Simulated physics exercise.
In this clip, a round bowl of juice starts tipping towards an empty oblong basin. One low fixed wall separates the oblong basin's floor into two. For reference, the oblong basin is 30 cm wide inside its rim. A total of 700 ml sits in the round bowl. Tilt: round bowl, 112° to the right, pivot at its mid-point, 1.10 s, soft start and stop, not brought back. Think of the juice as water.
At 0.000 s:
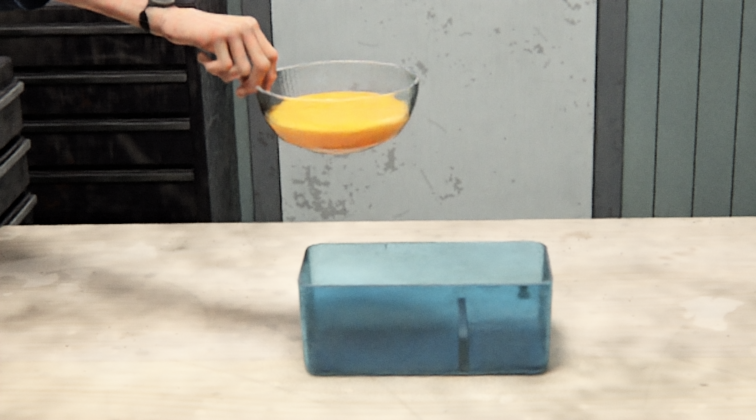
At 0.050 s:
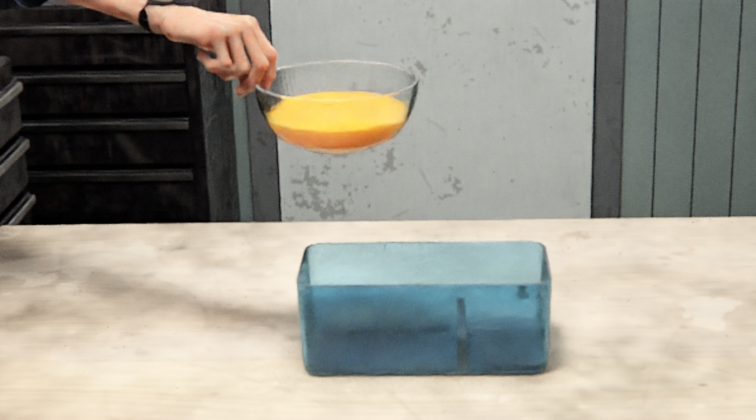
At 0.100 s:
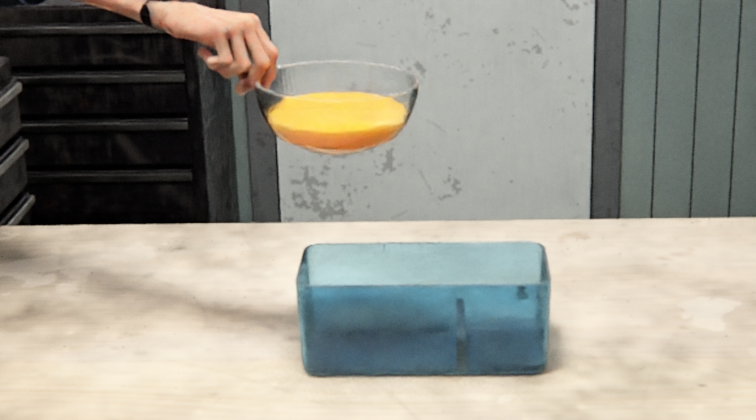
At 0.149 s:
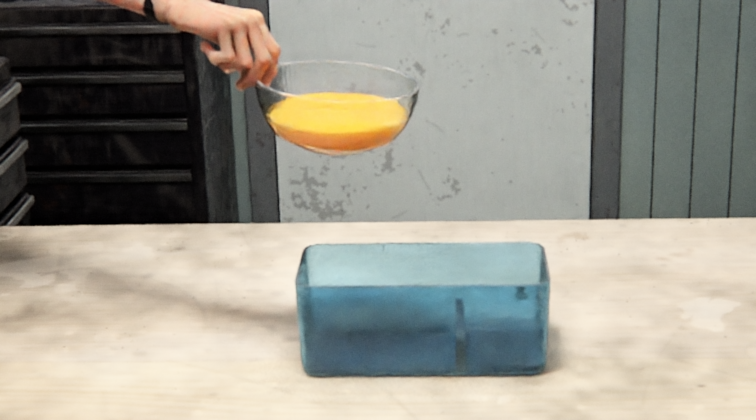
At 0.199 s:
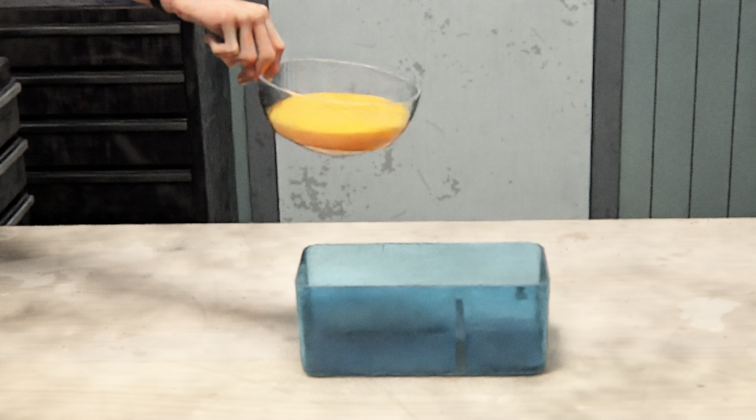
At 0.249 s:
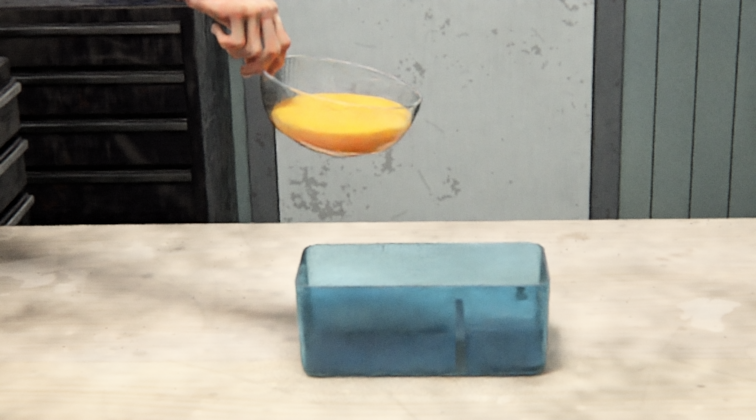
To begin with, a hand holds a clear round bowl of orange-yellow juice nearly level above an empty blue oblong basin on a pale tabletop. The hand then gradually tilts the bowl, lowering its right side slightly, while the juice stays inside and the basin remains still.
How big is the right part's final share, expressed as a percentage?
Some 43 per cent.
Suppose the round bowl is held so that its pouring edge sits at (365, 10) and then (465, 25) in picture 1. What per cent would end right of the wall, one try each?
I'd expect close to 10 per cent and then close to 70 per cent.
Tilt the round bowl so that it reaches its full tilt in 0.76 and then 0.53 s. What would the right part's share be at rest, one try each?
Respectively 40 and 30 %.
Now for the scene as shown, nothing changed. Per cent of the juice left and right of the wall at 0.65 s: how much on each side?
Left about 2, right about 9.
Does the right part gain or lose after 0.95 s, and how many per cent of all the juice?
The share moves down, by some 2 per cent.
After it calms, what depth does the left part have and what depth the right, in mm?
Left part: About 16 mm; right part: About 24 mm.
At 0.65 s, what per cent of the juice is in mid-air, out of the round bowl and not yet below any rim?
48 %.
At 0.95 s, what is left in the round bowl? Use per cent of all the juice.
Near 0 percent, more or less.
Then, 0.65 s in, the tilt is 72° and 41 per cent is still to pour, 2 is left of the wall and 9 right of it.
Then, 0.95 s in, the tilt is 107° and 0 per cent is still to pour, 45 is left of the wall and 45 right of it.
Then, 1.26 s in, the tilt is 112° and 0 per cent is still to pour, 56 is left of the wall and 43 right of it.
Then, 1.60 s in, the tilt is 112° and 0 per cent is still to pour, 56 is left of the wall and 43 right of it.
Finally, 56 per cent lies left of the wall, 43 right of it and 1 outside.
